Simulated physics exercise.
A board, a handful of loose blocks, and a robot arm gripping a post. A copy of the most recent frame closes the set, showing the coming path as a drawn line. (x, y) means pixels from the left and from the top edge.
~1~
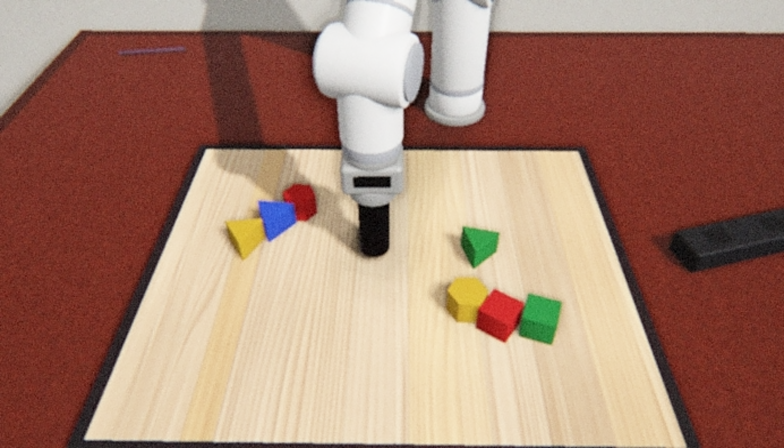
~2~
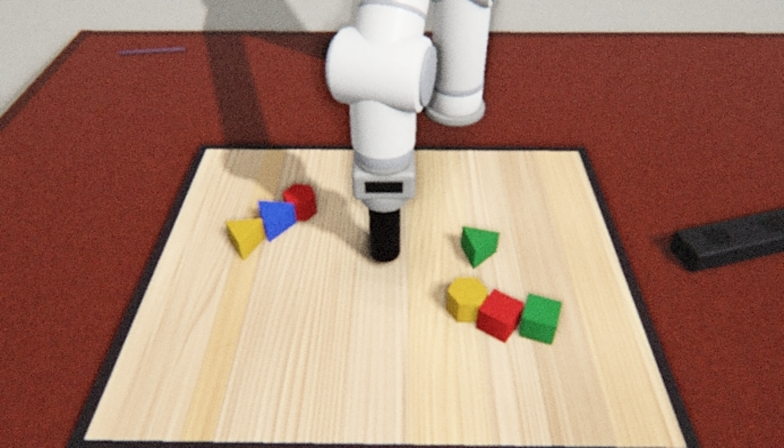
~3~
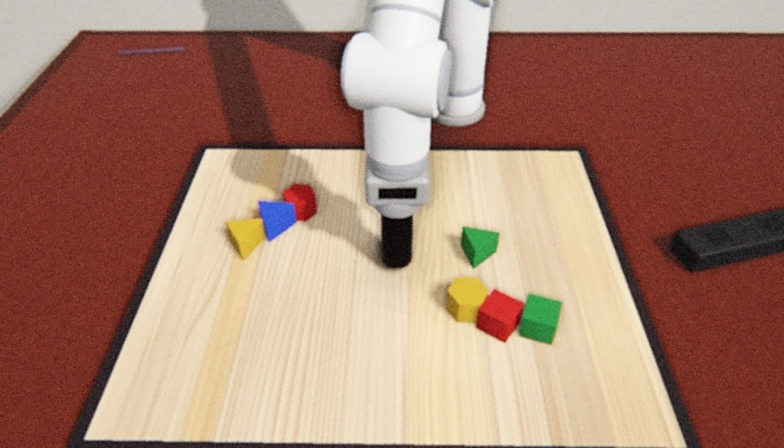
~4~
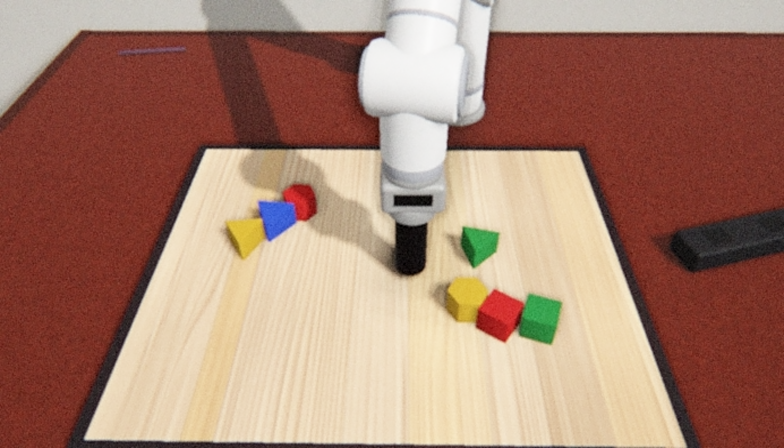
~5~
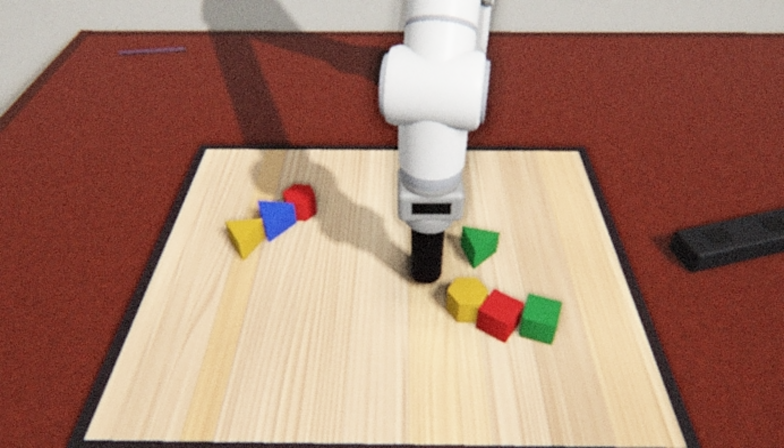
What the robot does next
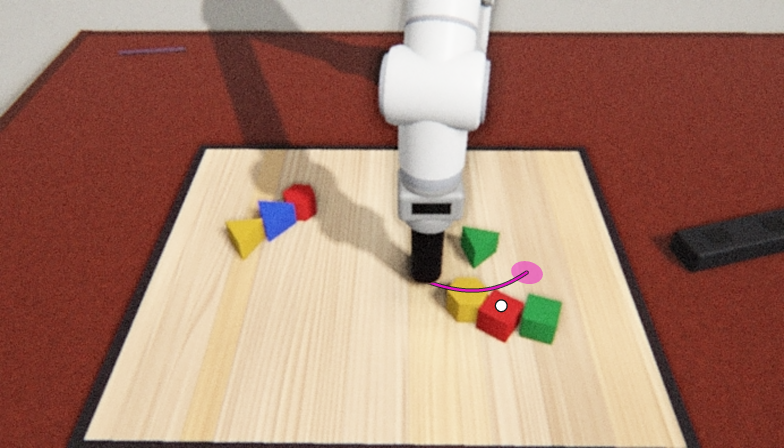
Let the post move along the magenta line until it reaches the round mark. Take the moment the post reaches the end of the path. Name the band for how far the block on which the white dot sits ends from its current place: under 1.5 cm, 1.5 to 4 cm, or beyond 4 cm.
Verdict: From 1.5 to 4 cm.
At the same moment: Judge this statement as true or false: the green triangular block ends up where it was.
True.
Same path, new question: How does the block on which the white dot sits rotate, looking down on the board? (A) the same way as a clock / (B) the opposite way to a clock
Choice B: The opposite way to a clock.
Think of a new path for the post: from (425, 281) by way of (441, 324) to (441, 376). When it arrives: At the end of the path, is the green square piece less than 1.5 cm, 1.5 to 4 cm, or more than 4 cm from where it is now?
I'd go with under 1.5 cm for this block.
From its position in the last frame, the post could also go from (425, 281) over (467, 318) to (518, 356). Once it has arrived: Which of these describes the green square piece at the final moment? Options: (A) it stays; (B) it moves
B.
Drawn move, from (425, 281) via (462, 290) and (498, 287), ending at (527, 272); the dot is on the red square piece.
The first path, step by step. One third of the way, post at (463, 282); yellow hexagon at (478, 297), turned 30° clockwise; red square piece at (513, 316), turned 20° anticlockwise; green square piece at (550, 312).
Two thirds of the way, post at (501, 278); yellow hexagon at (481, 298), turned 55° clockwise; red square piece at (515, 319), turned 25° anticlockwise; green square piece at (551, 313).
At the end, post at (529, 264); yellow hexagon at (481, 298), turned 55° clockwise; green triangular block still; red square piece at (515, 319), turned 25° anticlockwise; green square piece at (551, 313).
